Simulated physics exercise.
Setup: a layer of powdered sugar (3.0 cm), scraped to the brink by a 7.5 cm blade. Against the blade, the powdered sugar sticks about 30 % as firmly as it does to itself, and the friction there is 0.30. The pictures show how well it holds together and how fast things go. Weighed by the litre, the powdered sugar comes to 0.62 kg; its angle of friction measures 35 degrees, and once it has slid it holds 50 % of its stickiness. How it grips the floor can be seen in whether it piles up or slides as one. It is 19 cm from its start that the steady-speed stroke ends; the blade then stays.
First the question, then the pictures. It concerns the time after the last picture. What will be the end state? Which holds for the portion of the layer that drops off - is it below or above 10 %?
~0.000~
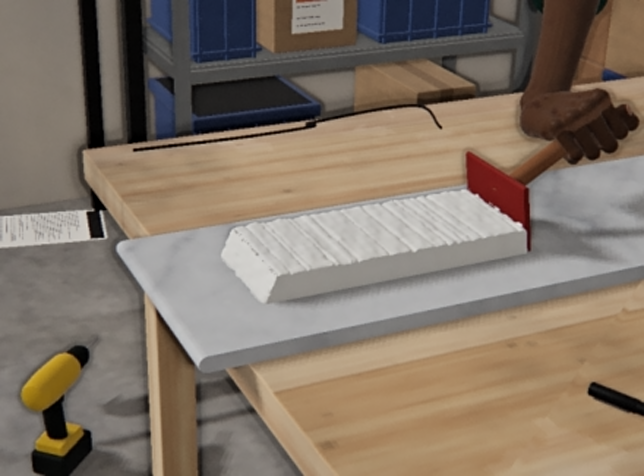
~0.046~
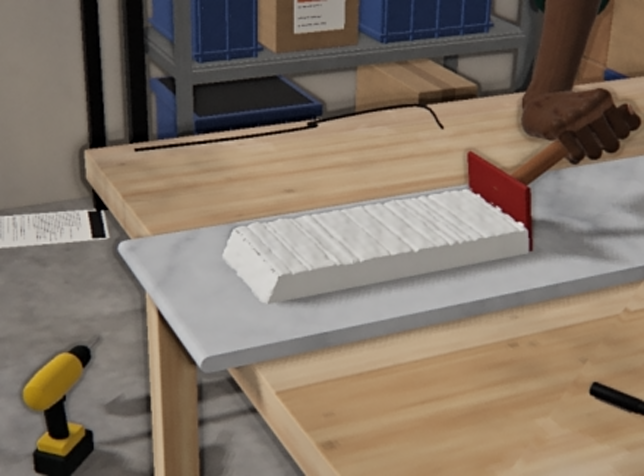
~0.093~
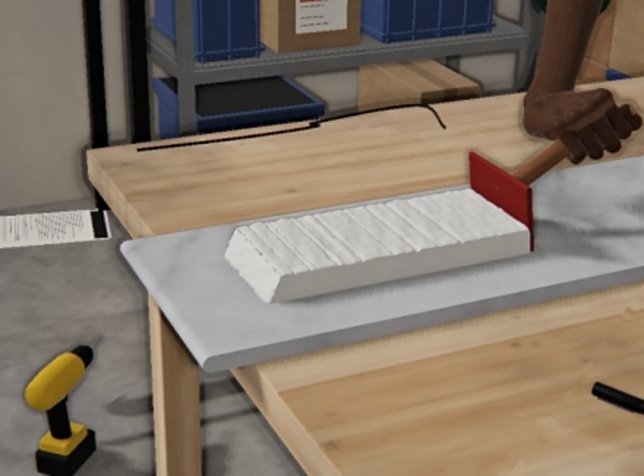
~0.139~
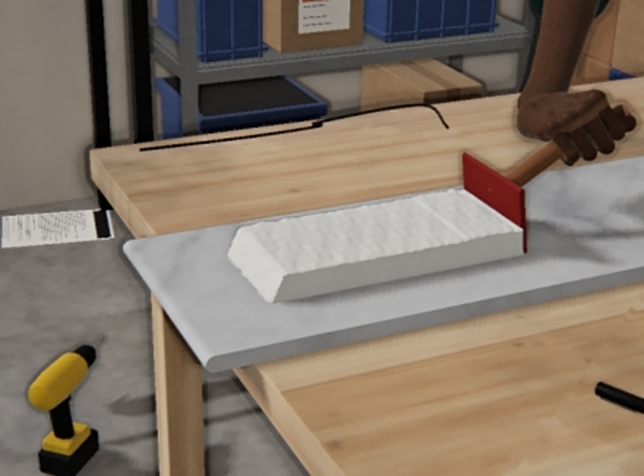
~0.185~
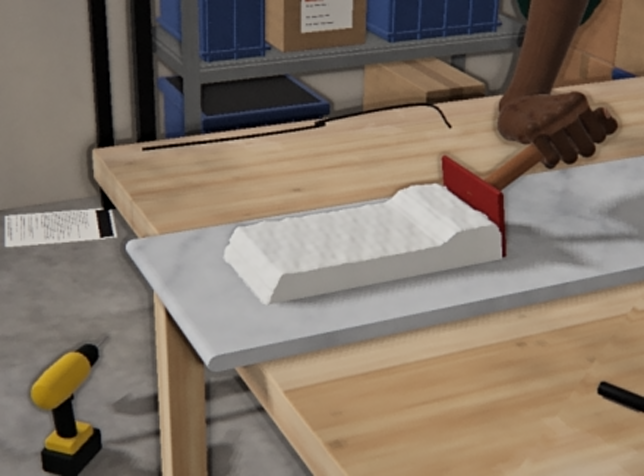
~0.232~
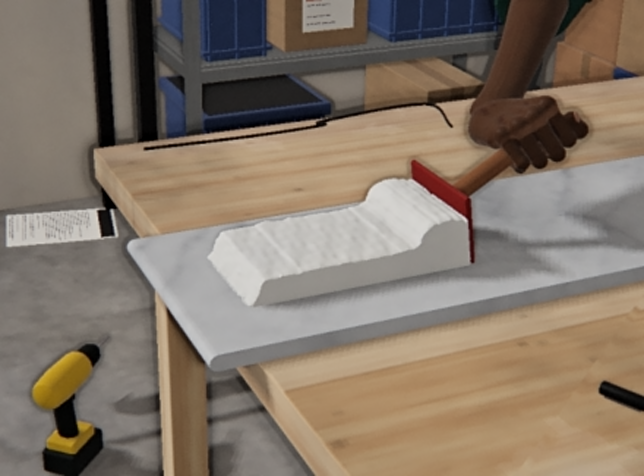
Of the two, above.
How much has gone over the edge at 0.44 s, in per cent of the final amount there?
It is about 0 %.
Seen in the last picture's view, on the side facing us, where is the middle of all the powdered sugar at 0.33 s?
Roughly at (308, 279).
By 0.33 s, 0 % has gone over the edge.
By 0.44 s, 0 % has gone over the edge.
By 0.56 s, 20 % has gone over the edge.
By 0.68 s, 24 % has gone over the edge.
By 1.20 s, at the end, 24 % has gone over the edge.
